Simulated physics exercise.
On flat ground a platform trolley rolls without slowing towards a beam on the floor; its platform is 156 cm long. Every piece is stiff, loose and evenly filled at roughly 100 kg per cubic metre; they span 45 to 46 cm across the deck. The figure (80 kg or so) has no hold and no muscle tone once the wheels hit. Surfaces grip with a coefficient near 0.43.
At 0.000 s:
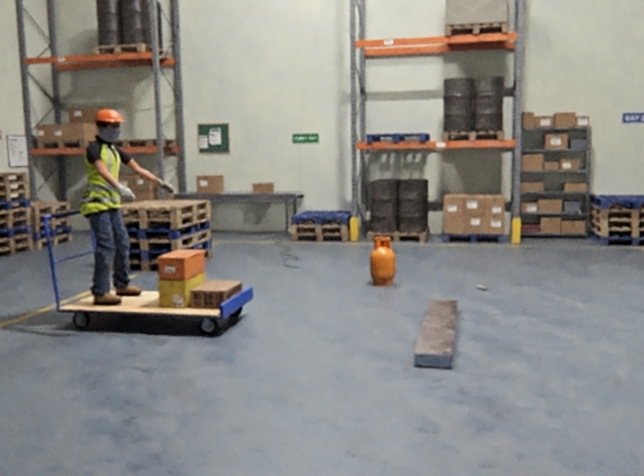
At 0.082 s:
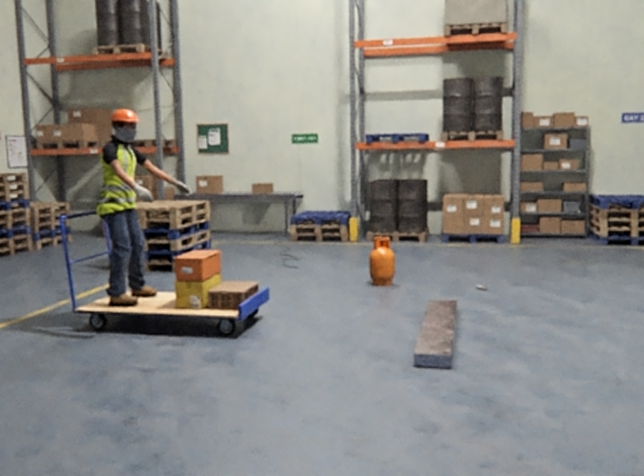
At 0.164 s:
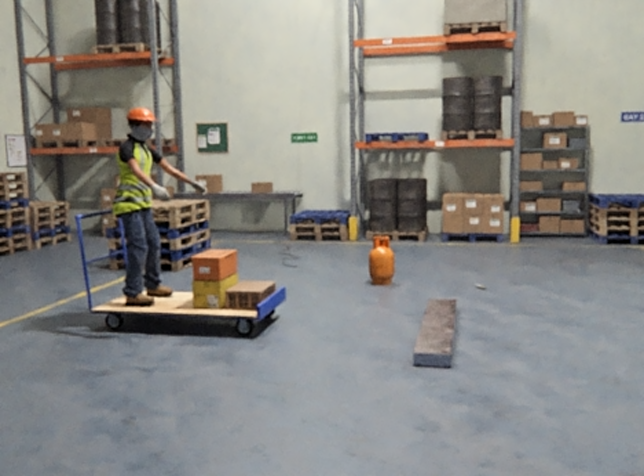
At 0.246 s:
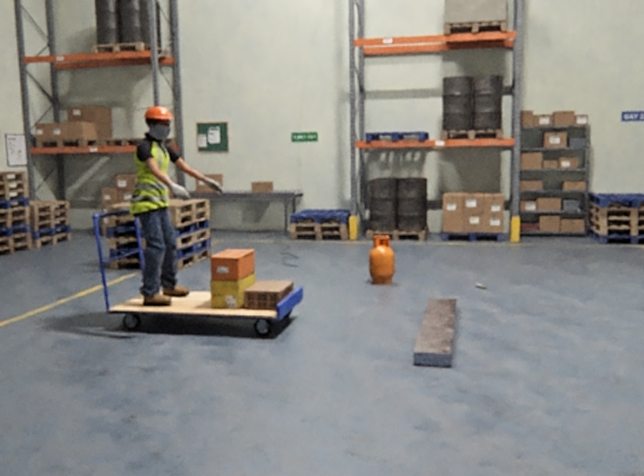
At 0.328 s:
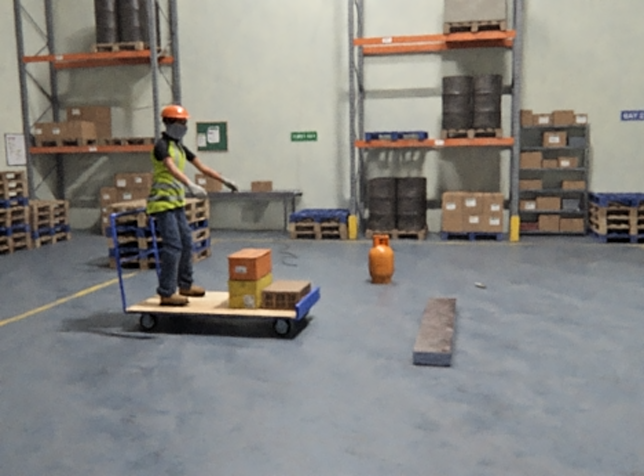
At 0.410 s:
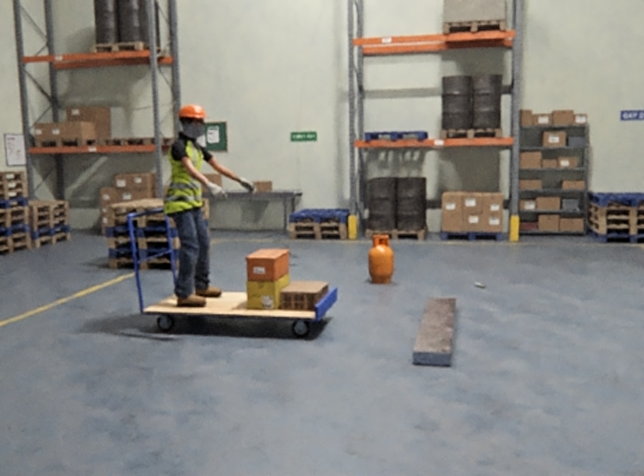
A blue-edged platform trolley carrying a standing figure and a few boxes rolls steadily rightward across a warehouse's grey floor, seen side-on from a still camera. The figure, in an orange helmet, yellow vest and dark trousers, holds both arms forward behind orange, yellow and brown boxes. An orange gas cylinder and a grey beam rest unmoving to the right, before racks of drums and cartons.
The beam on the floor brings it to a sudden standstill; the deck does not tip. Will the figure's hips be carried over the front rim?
The figure's hips stay over the deck at this speed.
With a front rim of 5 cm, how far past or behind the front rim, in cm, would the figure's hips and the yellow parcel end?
In that case hips 50 behind, yellow 50 behind.
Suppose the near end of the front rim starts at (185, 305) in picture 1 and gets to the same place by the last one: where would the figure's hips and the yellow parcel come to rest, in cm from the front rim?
In that case hips 70 past, yellow 50 behind.
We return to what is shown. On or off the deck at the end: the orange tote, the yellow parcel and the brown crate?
Orange off, yellow on, brown on.
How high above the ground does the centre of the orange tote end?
Roughly 10 cm above it.
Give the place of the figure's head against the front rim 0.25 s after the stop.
Some 70 cm behind it.
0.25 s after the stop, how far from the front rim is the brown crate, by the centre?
Some 20 cm behind it.
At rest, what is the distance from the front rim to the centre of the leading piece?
About 70 cm past the rim.
The wheels strike at 0.85 s.
After 1.10 s the figure's hips are 82 cm behind the rim, near (337, 231) in the last picture's view.
After 1.40 s the figure's hips are 64 cm behind the rim, near (358, 253) in the last picture's view.
After 1.85 s the figure's hips are 62 cm behind the rim, near (360, 265) in the last picture's view.
At rest, 4.9 s, past the rim, orange tote; behind it, yellow parcel, brown crate and the figure's hips.
